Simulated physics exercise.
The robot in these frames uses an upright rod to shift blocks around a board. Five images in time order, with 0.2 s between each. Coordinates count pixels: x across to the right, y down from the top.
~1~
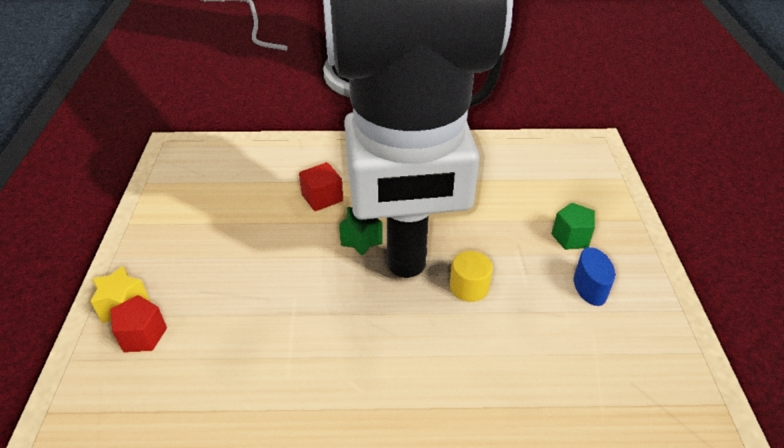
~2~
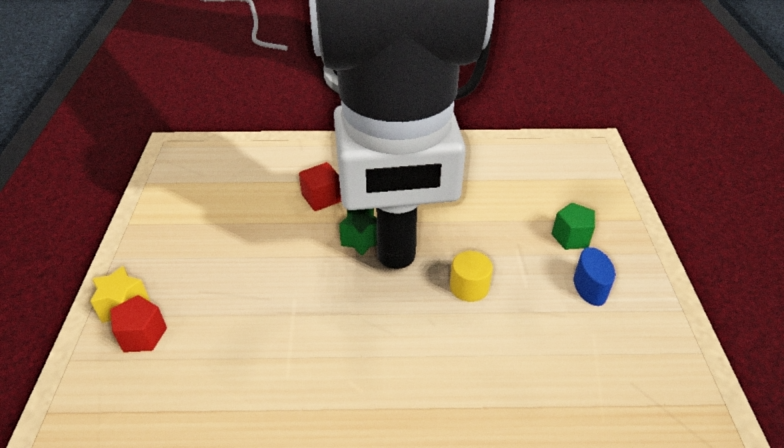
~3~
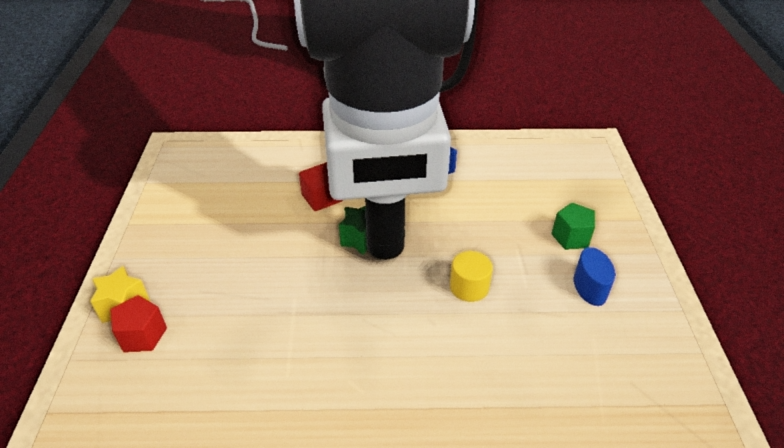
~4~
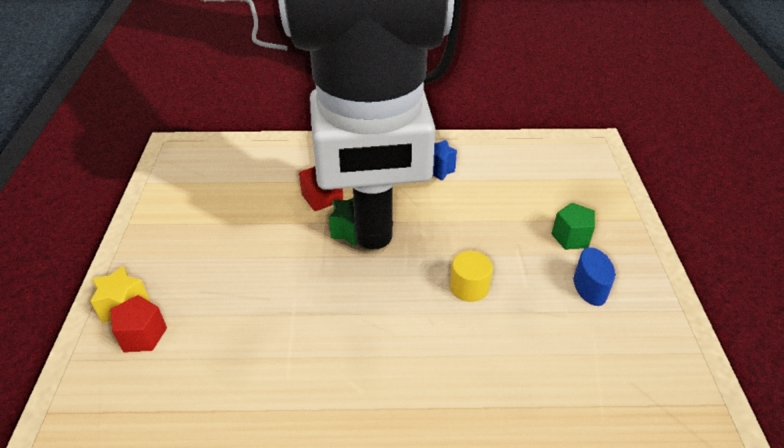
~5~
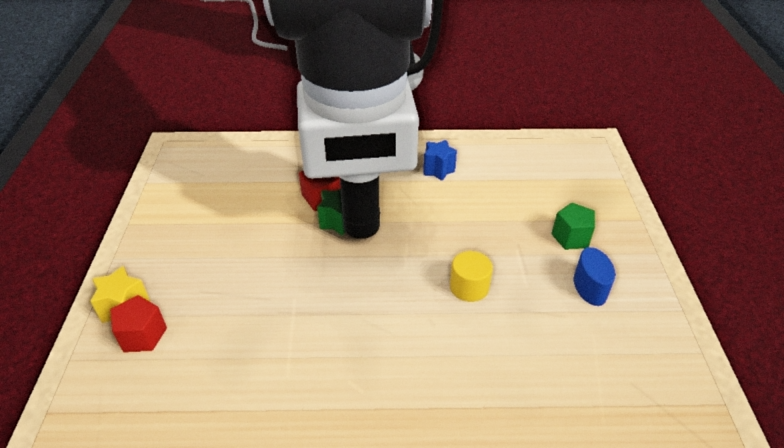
The clip opens with a robot's upright black rod beside a green star on a wooden board, among red, yellow, green and blue blocks. The rod moves a short way up and left, nudging the star toward a red block, while a blue star comes into view behind the arm.
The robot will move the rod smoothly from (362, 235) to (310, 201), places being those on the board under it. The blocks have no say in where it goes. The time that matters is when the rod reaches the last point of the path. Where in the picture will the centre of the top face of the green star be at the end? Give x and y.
At the end it should sit near (285, 166).
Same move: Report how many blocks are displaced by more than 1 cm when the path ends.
The push moves two blocks more than 1 cm.
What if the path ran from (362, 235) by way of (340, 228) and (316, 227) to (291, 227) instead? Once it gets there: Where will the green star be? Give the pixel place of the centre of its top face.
It will likely be found at (286, 184).
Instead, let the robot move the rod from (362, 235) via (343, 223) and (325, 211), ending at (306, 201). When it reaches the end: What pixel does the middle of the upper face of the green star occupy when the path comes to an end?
About (282, 165).
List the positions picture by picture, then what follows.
In the first frame, lower end of the rod (407, 265), tops of blocks, red square block (320, 175), green star partly hidden.
In the second frame, rod (397, 256), blocks as before.
In the third frame, rod (386, 247), blocks as before.
In the fourth frame, rod (374, 238), green star (349, 208).
In the fifth frame, rod (362, 227), red square block partly hidden, green star (337, 199).
The first path, step by step. Halfway along, rod (334, 209); red square block (305, 161), turned 15° clockwise; green star (309, 182).
At the end, rod (309, 193); red square block (288, 146), turned 20° clockwise; green star (285, 166).
